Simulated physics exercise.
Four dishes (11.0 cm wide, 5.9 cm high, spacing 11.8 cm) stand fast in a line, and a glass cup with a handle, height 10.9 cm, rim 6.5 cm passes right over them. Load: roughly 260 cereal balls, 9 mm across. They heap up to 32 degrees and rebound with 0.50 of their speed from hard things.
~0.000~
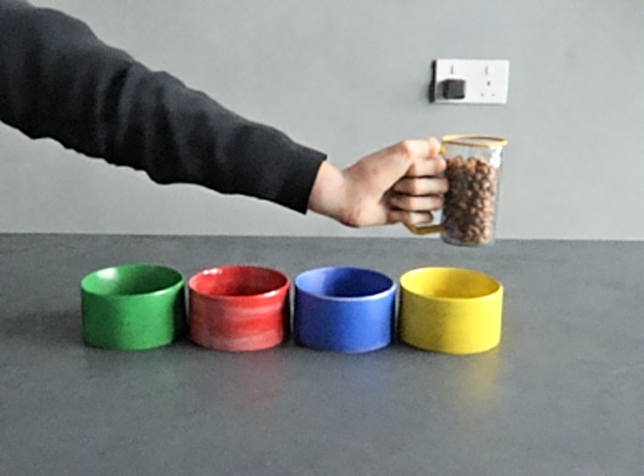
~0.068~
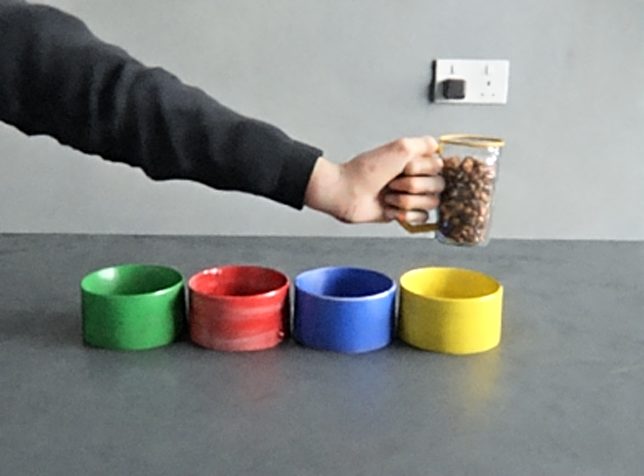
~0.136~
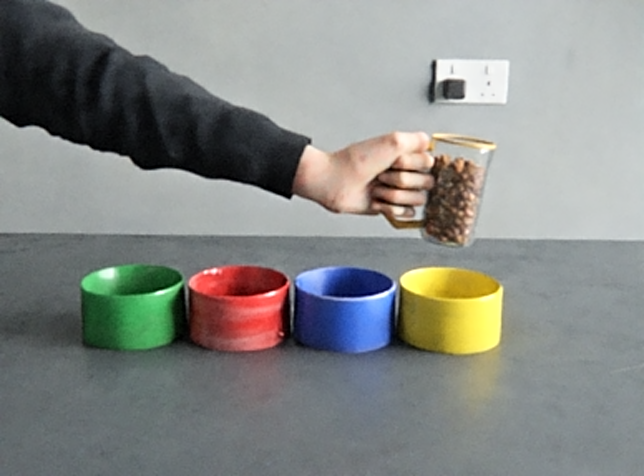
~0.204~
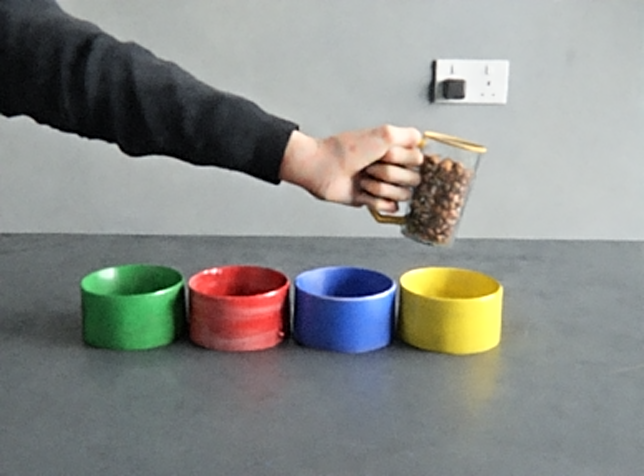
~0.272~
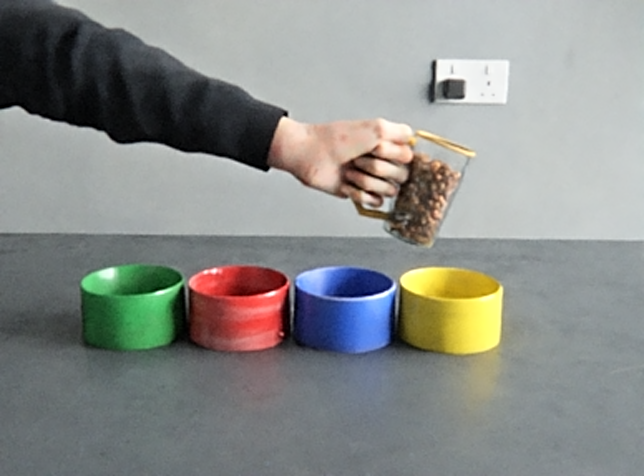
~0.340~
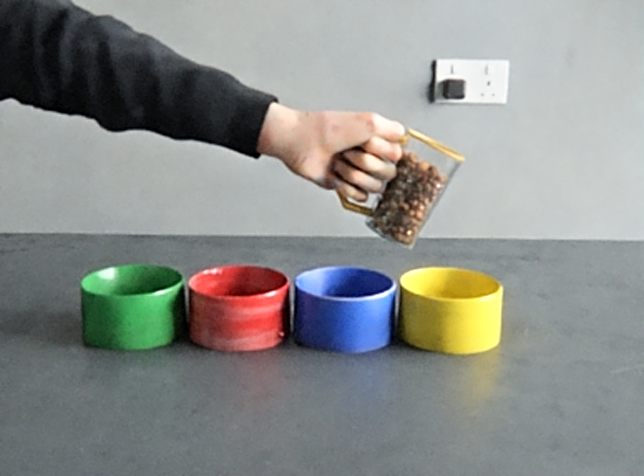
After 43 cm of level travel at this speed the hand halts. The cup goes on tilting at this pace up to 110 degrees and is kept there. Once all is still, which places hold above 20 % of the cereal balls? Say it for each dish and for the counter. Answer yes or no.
Red dish: Yes; blue dish: No; green dish: Yes; yellow dish: No; on the counter: No.
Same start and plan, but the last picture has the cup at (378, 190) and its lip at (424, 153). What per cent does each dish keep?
Red 0, blue 0, green 100, yellow 0.
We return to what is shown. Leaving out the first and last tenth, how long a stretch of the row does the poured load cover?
Some 15 cm.
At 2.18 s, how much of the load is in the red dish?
About 55 per cent by then.
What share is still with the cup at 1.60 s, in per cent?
Roughly 50 per cent.
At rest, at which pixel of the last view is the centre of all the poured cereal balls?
Around (212, 321).
After 1.10 s, tilt 94 degrees; cup holds 100 %.
After 1.60 s, tilt 110 degrees; cup holds 50 %, red 45 %.
After 2.18 s, tilt 110 degrees; cup holds 15 %, red 55 %, green 25 %.
In the end, at 3.2 s, red 55 %, blue 0 %, green 40 %, yellow 0 %, counter 0 %.
